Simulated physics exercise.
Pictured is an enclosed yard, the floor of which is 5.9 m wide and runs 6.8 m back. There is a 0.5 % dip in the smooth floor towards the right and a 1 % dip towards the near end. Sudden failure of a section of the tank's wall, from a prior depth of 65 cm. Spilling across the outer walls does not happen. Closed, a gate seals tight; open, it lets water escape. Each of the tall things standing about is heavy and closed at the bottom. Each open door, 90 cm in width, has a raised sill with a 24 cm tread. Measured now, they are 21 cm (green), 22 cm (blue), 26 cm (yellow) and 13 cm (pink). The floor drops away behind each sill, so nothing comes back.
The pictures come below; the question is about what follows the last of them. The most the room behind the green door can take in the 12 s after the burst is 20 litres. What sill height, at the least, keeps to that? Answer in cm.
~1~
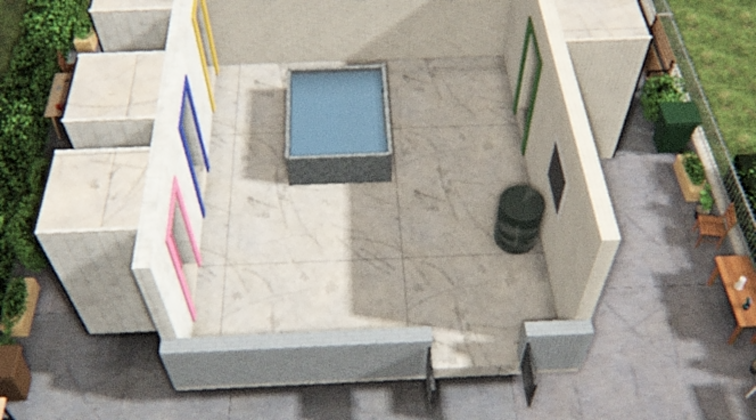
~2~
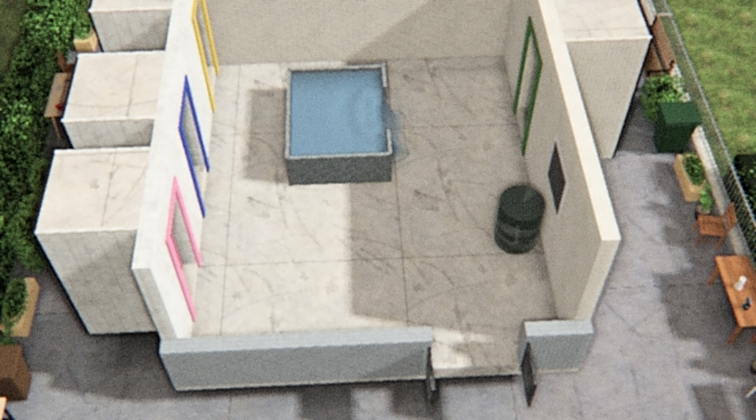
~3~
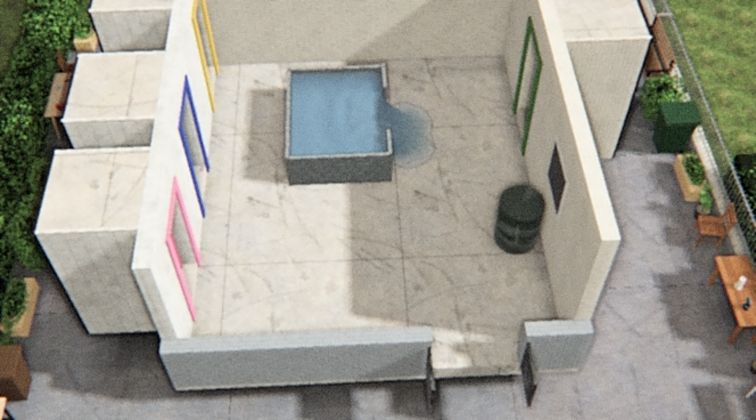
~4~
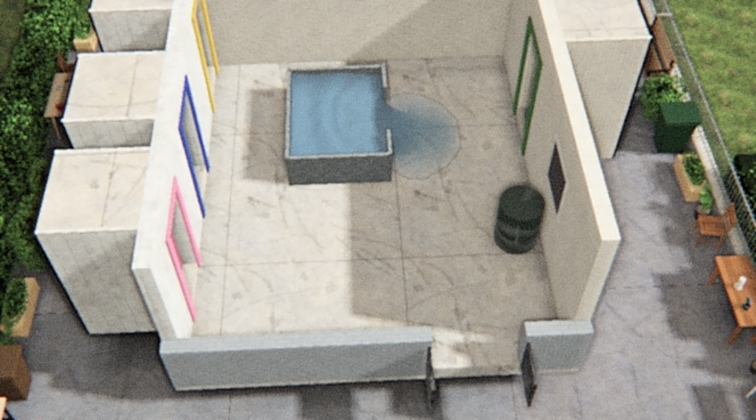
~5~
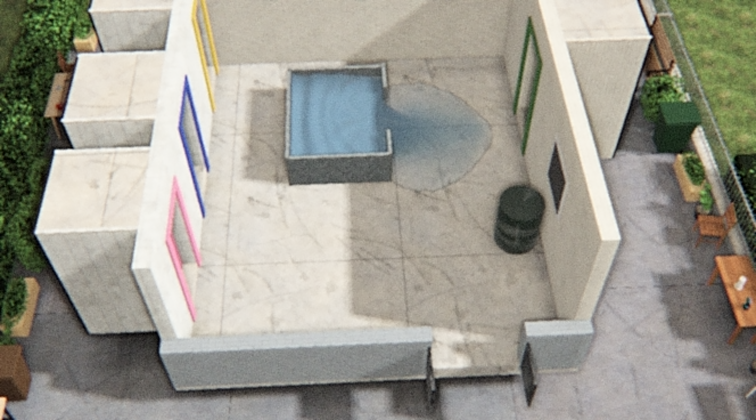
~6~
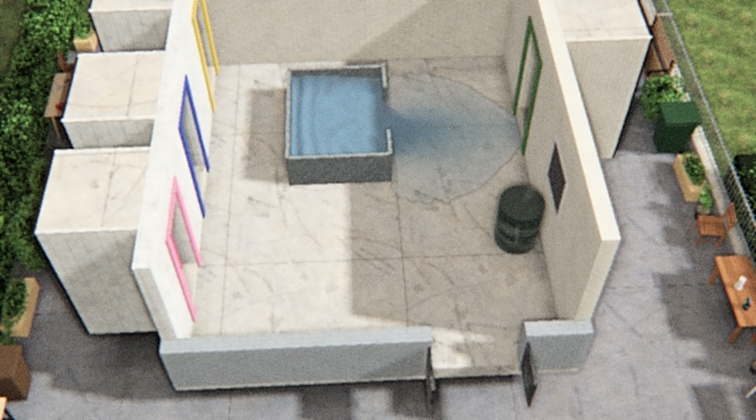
I would say about 29 cm.
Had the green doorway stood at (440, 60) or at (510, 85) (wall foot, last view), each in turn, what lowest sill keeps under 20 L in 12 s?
About 9.5 cm for the first and 22 cm for the second.
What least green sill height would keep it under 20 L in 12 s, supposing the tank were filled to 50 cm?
Roughly 22 centimetres.
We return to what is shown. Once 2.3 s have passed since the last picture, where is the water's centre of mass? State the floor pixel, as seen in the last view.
The centre of all the water is around (407, 140).
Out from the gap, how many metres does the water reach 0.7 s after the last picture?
Near 3.2 m, more or less.
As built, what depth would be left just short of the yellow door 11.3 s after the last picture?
The depth there is around 5.5 cm.
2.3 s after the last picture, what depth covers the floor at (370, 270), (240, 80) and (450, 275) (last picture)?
Roughly 0, 0 and 2 cm, in turn.
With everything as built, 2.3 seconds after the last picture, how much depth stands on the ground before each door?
Lab note, cm: Green 23; blue 0; yellow 0; pink 0.
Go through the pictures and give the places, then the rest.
The tank at (338, 113) is whole and still, 65 cm deep; the green door at (527, 94) is dry, in the first frame.
The front is at (402, 156), 0.3 m from the gap at (385, 125); 0.3 m2 of floor is wet, 65 cm left at the back, in the second frame.
The front is at (430, 150), 0.8 m from the gap at (385, 128); 1.1 m2 of floor is wet, 65 cm left at the back, in the third frame.
The gap is at (385, 128), the front 1.3 m out at (456, 147); the back of the tank holds 64 cm, in the fourth frame.
The gap is at (385, 128), the front 2.0 m out at (489, 136); the back of the tank holds 58 cm, in the fifth frame.
The front is at (521, 140), 2.6 m from the gap at (385, 128); 5.3 m2 of floor is wet, 55 cm left at the back; water is at the green door at (527, 94), in the sixth frame.
Then, 0.7 s after the last picture water covers 25 % of the floor, deepest (38 cm) near (391, 135); 33 cm at the green door, 33 litres in over its 21 cm sill.
Then, 2.3 s after the last picture water covers 35 % of the floor, deepest (30 cm) near (531, 221); 23 cm at the green door, 99 litres in over its 21 cm sill.
Then, 11.3 s after the last picture water covers 95 % of the floor, deepest (10 cm) near (305, 360); 7 cm at the green door, 104 litres in over its 21 cm sill.
At the green door as built, the water peaked near 33 cm, 0.9 s after the last picture.
Run again over the same 12 s with other heights there, 69 litres in over 23.5 cm, 7 litres over 32 cm. The limit of 20 litres is kept from about 29 cm up.
